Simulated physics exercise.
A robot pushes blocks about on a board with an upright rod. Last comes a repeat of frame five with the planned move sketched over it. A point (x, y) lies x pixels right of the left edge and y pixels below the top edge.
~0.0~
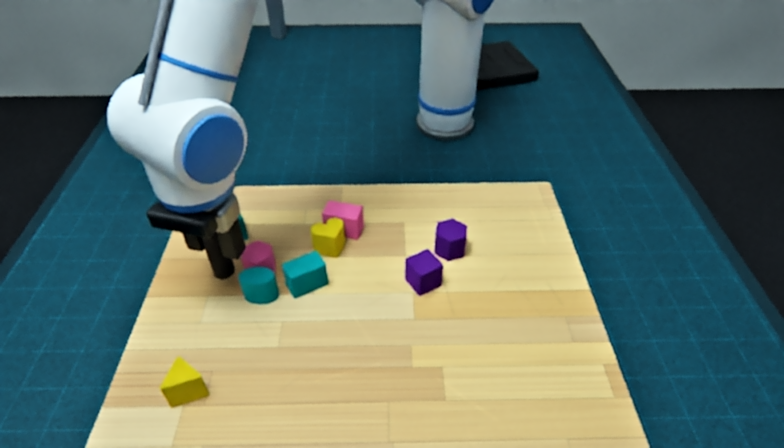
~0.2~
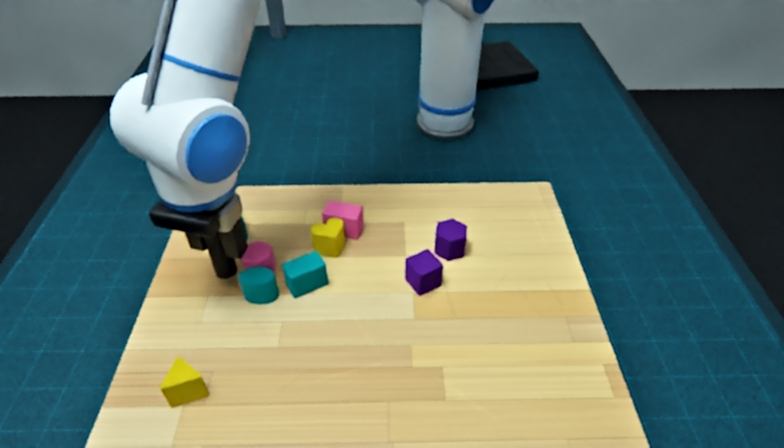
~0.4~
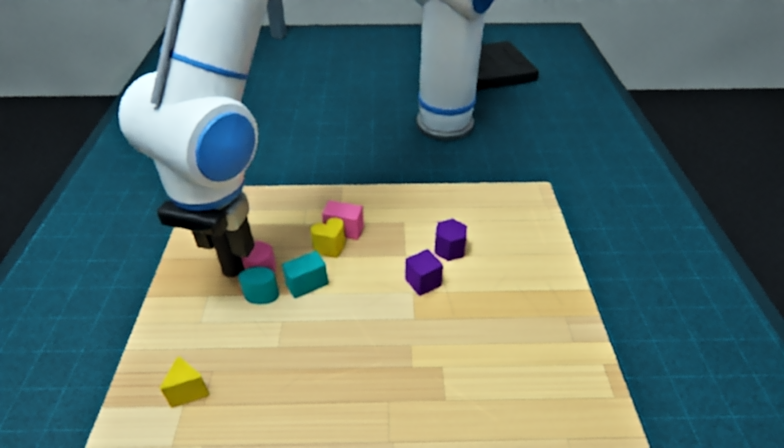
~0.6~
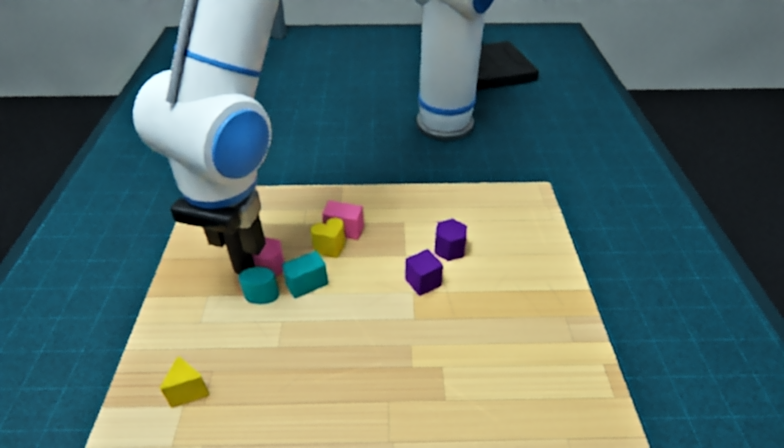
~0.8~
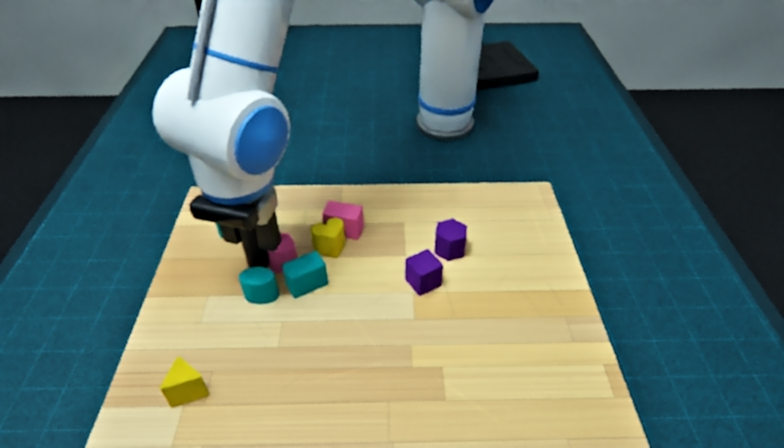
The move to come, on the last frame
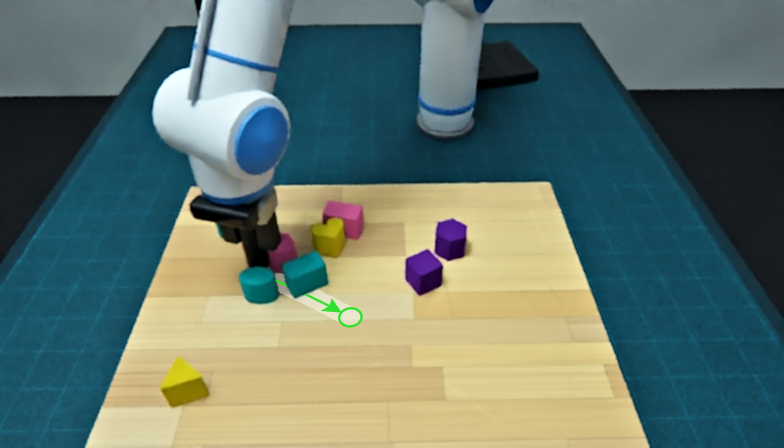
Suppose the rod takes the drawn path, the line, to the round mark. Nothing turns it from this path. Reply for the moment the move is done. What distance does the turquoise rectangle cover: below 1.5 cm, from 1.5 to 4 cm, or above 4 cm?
Overall it shifts more than 4 cm.
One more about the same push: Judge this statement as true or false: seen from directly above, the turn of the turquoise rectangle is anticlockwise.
That statement is accurate.
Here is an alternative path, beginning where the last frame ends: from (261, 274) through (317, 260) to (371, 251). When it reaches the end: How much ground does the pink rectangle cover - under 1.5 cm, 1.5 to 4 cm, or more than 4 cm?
It will fall in the middle band, 1.5 to 4 cm.
The line goes in a line from (261, 274) to (350, 317).
What follows on the original path. One third of the way, rod (288, 278); pink six-sided block (283, 242), turned 25° anticlockwise; turquoise rectangle (318, 265), turned 20° anticlockwise.
Two thirds of the way, rod (319, 292); pink six-sided block (283, 242), turned 25° anticlockwise; turquoise rectangle (337, 267), turned 80° anticlockwise.
At the end, rod (350, 308); turquoise oval block unmoved; pink six-sided block (283, 242), turned 25° anticlockwise; turquoise rectangle (341, 268), turned 105° anticlockwise.
